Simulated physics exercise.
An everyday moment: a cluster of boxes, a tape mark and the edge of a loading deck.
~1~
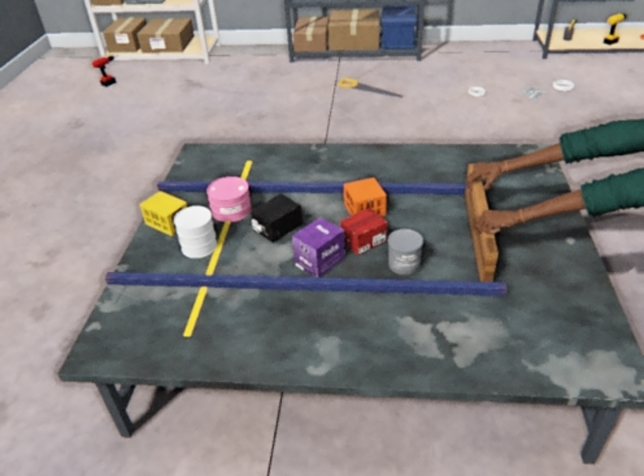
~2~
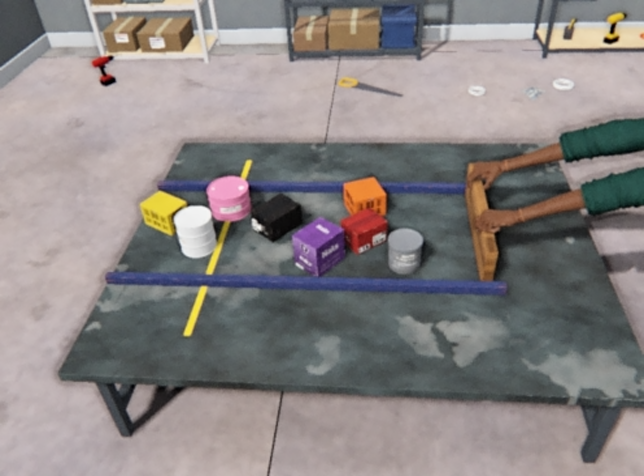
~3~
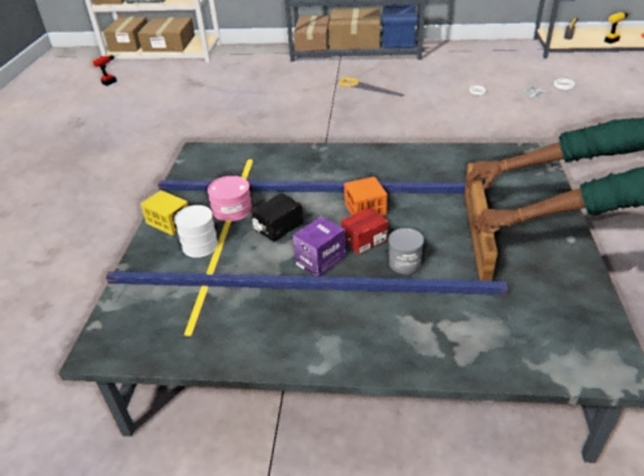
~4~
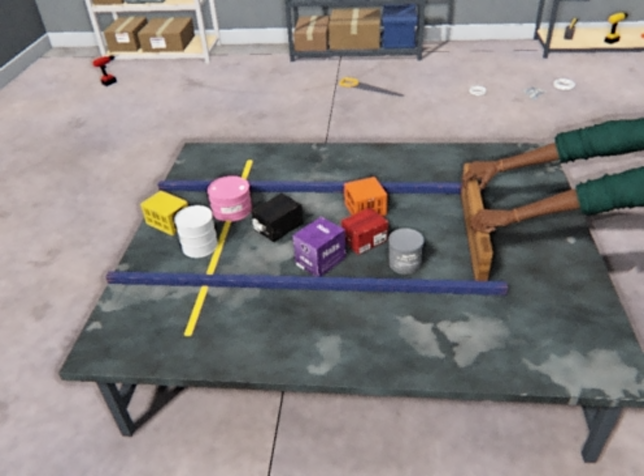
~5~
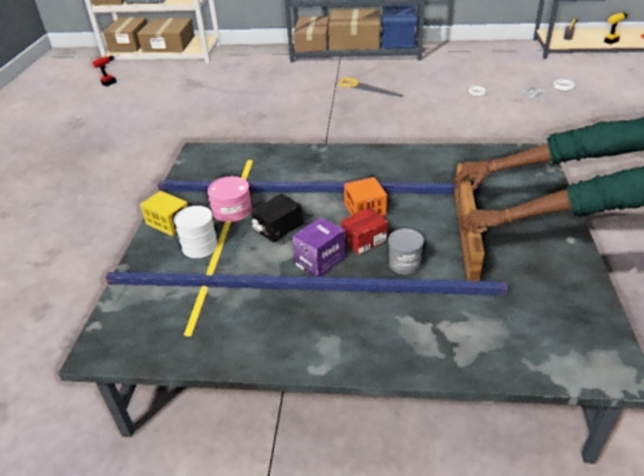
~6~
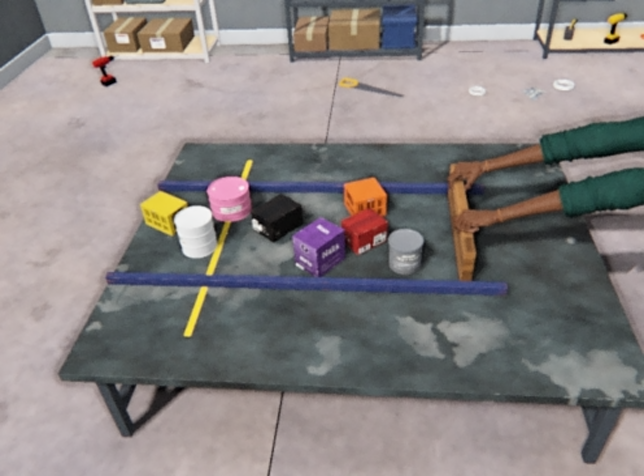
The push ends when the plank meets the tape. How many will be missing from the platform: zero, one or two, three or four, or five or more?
Here the number that fall off is zero.
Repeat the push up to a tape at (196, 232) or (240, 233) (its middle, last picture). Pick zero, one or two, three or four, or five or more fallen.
For each place: Just one or two; none.
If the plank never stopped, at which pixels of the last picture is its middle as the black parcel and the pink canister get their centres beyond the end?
About (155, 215), and (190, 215) for the other.
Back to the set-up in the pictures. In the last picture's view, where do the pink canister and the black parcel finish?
The pink canister at (184, 192), the black parcel at (203, 211).
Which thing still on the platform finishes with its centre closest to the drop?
It is the yellow crate.
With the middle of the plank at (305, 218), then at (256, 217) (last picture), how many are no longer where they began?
First 5, then 7.
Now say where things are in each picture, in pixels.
Yellow crate (166, 213); white canister (196, 232); pink canister (230, 199); plank (479, 221); tape (224, 233), in the first frame.
White canister (196, 232); purple box (319, 247), in the second frame.
Pink canister (230, 198); red parcel (364, 230), in the third frame.
Yellow crate (166, 213); orange crate (365, 199), in the fourth frame.
White canister (197, 232); plank (468, 220), in the fifth frame.
Yellow crate (166, 213); white canister (197, 232); pink canister (230, 199); plank (460, 220); tape (224, 232), in the sixth frame.
Soon after, none off yet; yellow crate at rest near (166, 213); white canister at rest near (197, 232); pink canister at rest near (230, 199).
Then, none off yet; yellow crate at rest near (166, 213); white canister moved a little near (194, 230); pink canister moved a little near (222, 196).
At rest, the number that fall off is zero.
